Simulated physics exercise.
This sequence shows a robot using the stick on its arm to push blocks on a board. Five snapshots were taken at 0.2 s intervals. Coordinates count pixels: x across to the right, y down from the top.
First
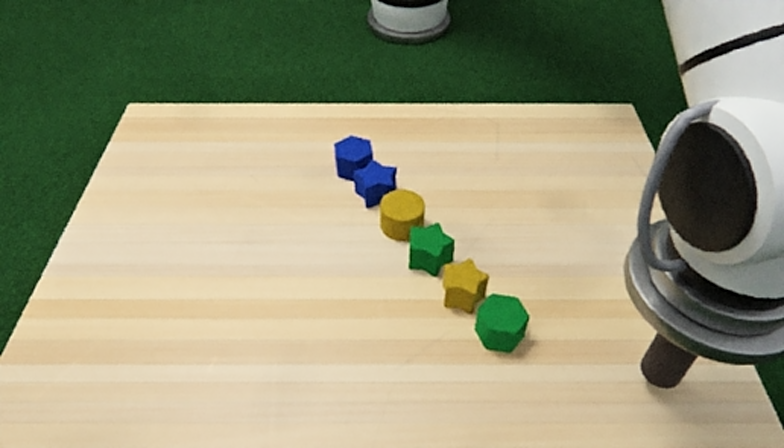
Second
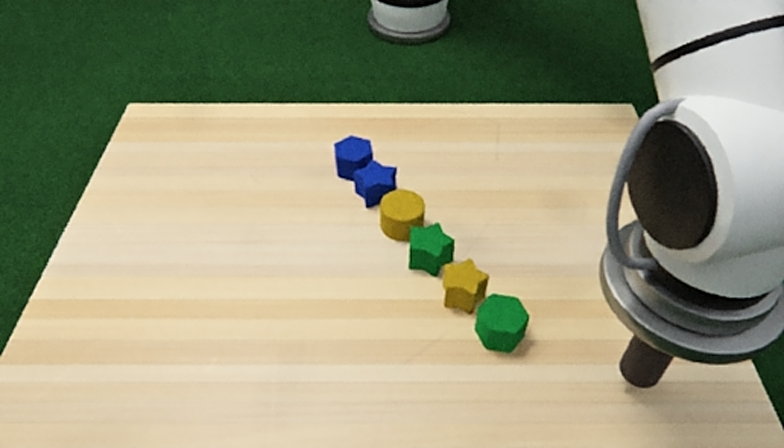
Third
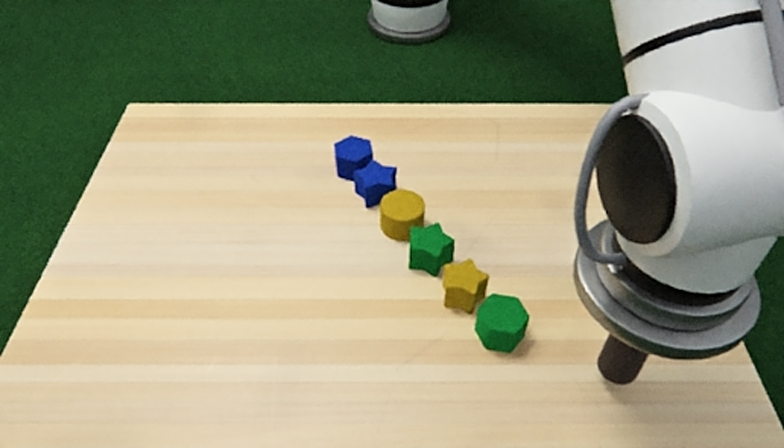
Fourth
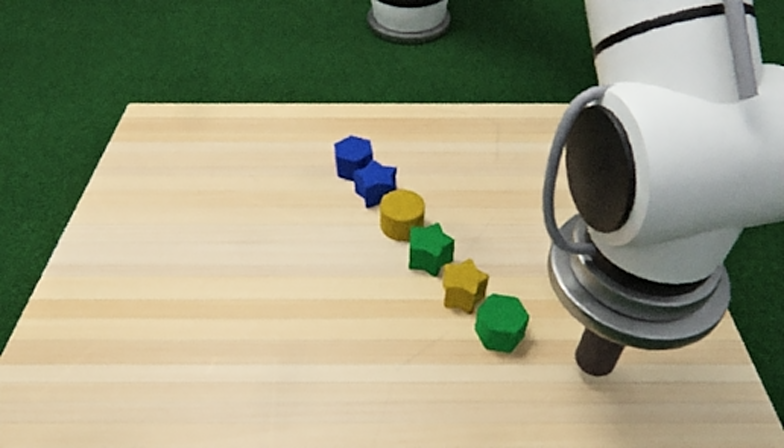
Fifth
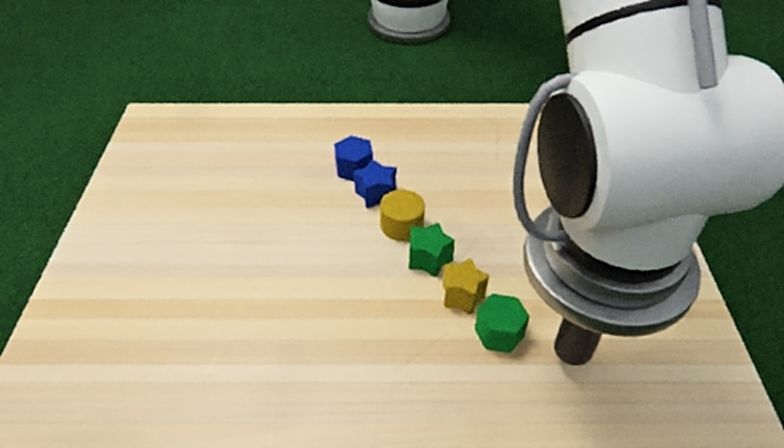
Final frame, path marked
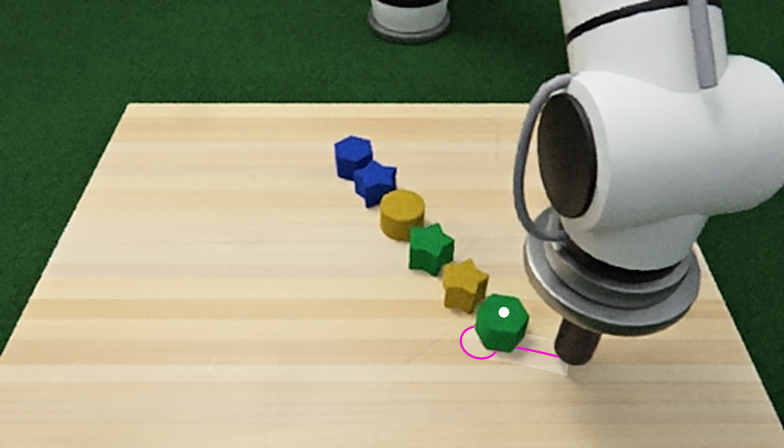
A robot arm moves its stick left across the board while the colored blocks stay still.
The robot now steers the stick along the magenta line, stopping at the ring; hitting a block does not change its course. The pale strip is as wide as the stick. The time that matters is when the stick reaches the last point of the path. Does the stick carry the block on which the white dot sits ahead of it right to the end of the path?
Yes
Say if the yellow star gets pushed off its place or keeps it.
That block is shifted.
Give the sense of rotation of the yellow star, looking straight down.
It is turned clockwise.
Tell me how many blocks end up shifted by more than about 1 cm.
My prediction: Two blocks.
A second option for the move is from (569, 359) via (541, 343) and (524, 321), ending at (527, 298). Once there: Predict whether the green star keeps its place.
It ends up on the same spot.
Drawn move, from (569, 359) over (524, 349) to (480, 342); the dot is on the green hexagonal block.
What follows on the original path. Halfway along, stick at (526, 338); green hexagonal block at (491, 308).
At the end, stick at (482, 332); yellow star at (450, 266), turned 65° clockwise; green hexagonal block at (448, 299), turned 15° clockwise.
